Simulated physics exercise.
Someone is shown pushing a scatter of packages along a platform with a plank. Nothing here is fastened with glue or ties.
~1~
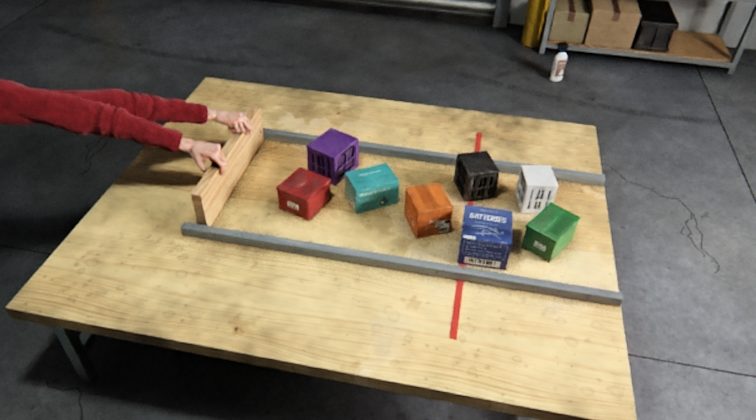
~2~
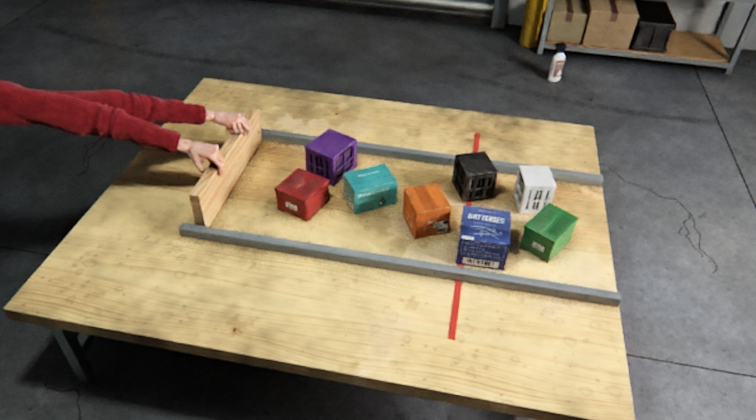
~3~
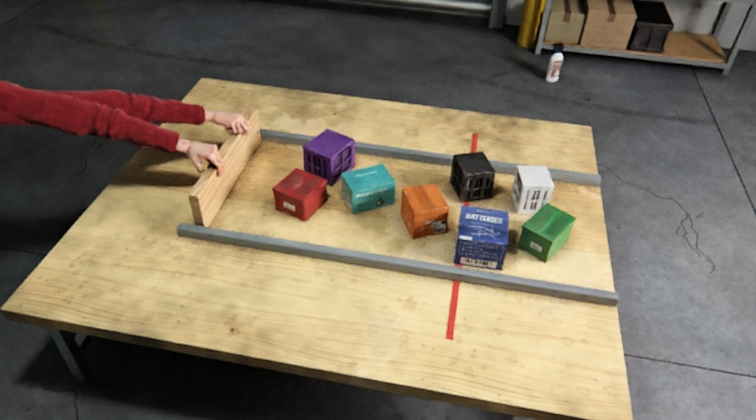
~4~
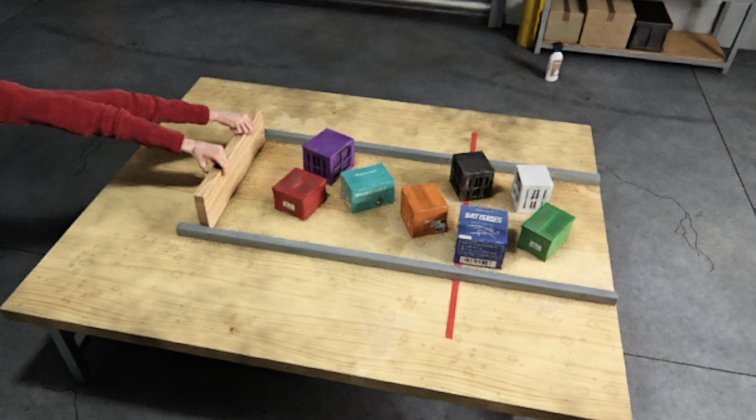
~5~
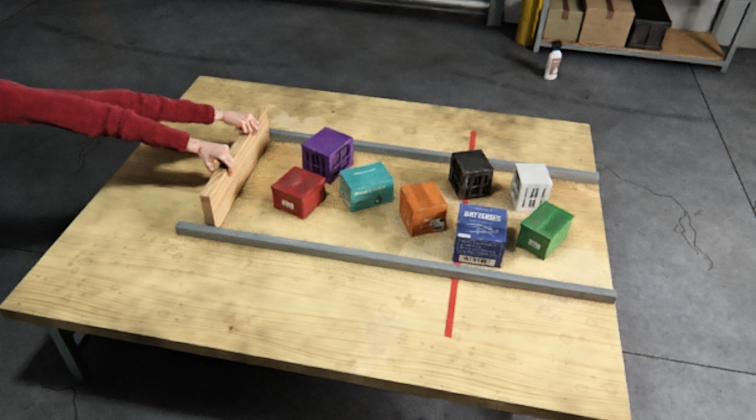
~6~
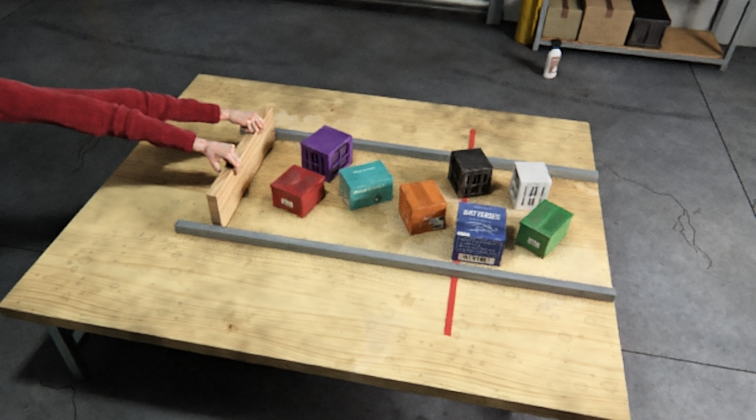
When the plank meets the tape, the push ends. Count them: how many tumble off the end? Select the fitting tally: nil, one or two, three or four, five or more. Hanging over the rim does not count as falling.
The fall count stays at nil.
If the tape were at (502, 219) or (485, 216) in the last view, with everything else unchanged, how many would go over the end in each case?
First try 1, second try 0.
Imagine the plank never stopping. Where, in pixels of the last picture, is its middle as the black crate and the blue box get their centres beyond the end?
When the black crate crosses, the middle is near (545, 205); when the blue box crosses, near (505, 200).
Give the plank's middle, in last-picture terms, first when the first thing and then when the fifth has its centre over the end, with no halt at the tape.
At (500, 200) for the first, at (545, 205) for the fifth.
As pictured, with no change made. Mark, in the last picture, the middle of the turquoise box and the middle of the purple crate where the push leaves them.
Reading them off: First (517, 196); then (486, 172).
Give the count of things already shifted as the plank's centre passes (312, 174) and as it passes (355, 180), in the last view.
Counting first: 3, next 3.
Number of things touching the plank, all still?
Well, it touches 2.
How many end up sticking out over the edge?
The figure is 1.
Soon after, none off yet; green tote at rest near (544, 229); white crate at rest near (529, 186); blue box at rest near (479, 234).
After that, none off yet; green tote displaced a little near (562, 231); white crate at rest near (529, 186); blue box displaced about its own width near (516, 247).
In the end, the number that fall off is zero.
